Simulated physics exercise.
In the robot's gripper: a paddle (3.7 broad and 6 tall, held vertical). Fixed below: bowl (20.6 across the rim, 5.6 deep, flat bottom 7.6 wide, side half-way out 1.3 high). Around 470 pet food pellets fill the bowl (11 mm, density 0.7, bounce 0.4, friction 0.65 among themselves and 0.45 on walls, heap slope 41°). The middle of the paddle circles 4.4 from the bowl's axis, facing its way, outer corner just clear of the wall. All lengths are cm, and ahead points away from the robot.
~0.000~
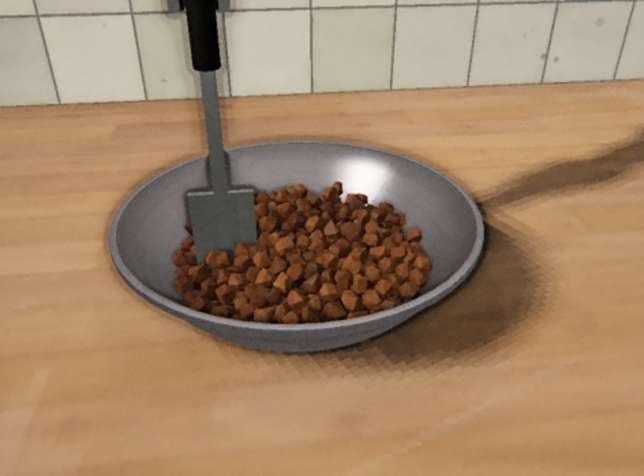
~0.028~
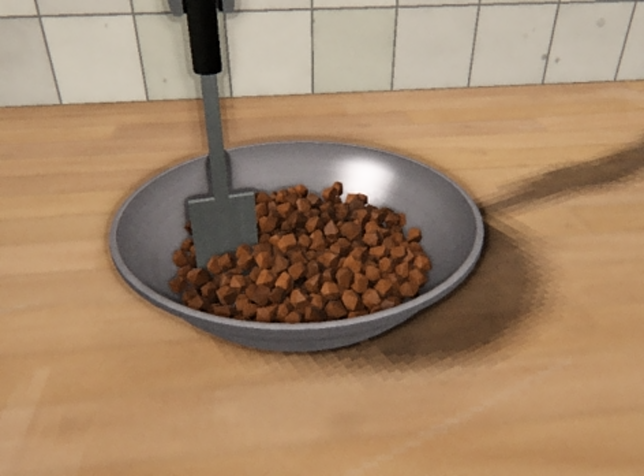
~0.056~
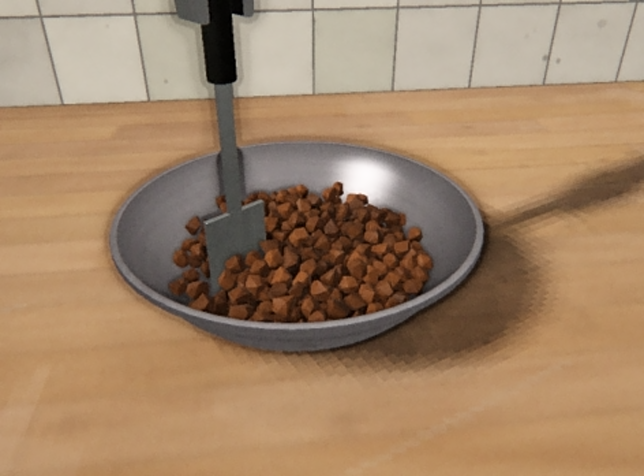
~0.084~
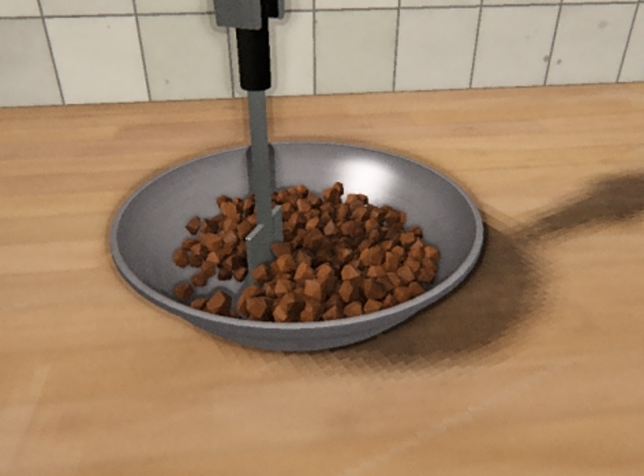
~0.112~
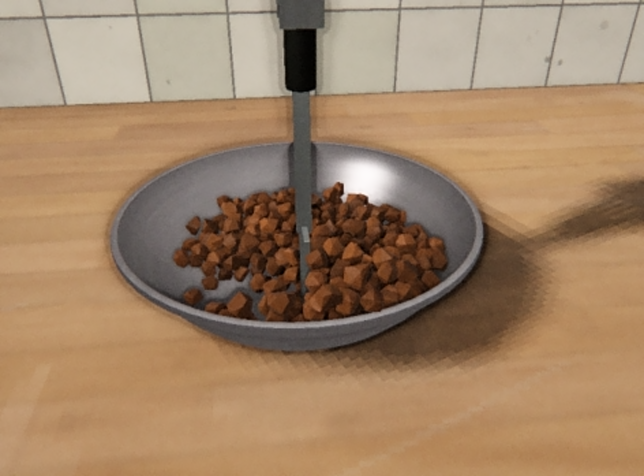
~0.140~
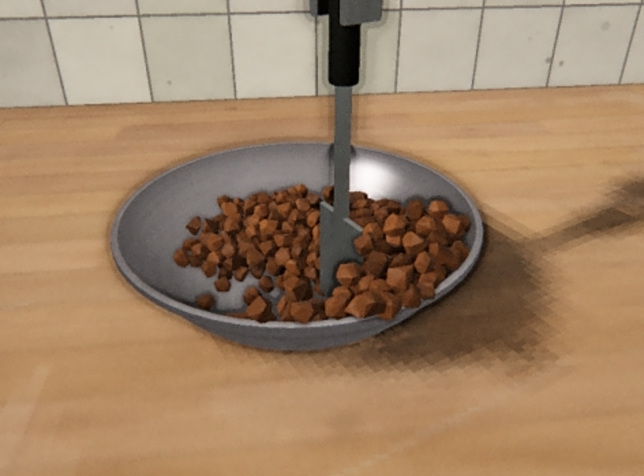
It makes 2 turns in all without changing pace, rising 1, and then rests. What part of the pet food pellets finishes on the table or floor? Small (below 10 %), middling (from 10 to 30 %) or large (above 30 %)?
A large share, above 30 %, ends on the table or floor.
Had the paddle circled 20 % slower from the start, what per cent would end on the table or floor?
In that case some 25 per cent.
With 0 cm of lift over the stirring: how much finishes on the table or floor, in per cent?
Some 45 per cent.
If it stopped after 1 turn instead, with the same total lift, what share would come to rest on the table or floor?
Then about 30 per cent.
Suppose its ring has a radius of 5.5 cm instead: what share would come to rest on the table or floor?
Then about 45 per cent.
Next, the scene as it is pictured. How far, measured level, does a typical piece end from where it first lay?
Roughly 10 cm.
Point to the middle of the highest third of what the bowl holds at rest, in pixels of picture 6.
At about (264, 250).
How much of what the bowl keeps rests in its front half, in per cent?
Some 50 per cent.
After 0.38 s, 350° round, highest piece 9 above the table; 328 in the bowl, 97 on the table or floor, 42 in flight or on the tool.
After 0.62 s, 224° round, highest piece 9 above the table; 291 in the bowl, 167 on the table or floor, 9 in flight or on the tool.
After 0.94 s, 0° round, highest piece 5 above the table; 282 in the bowl, 184 on the table or floor, 1 in flight or on the tool.
After 1.64 s, 0° round, highest piece 5 above the table; 282 in the bowl, 185 on the table or floor.
In the end, 282 in the bowl, 185 on the table or floor. That is 40 % on the table or floor.
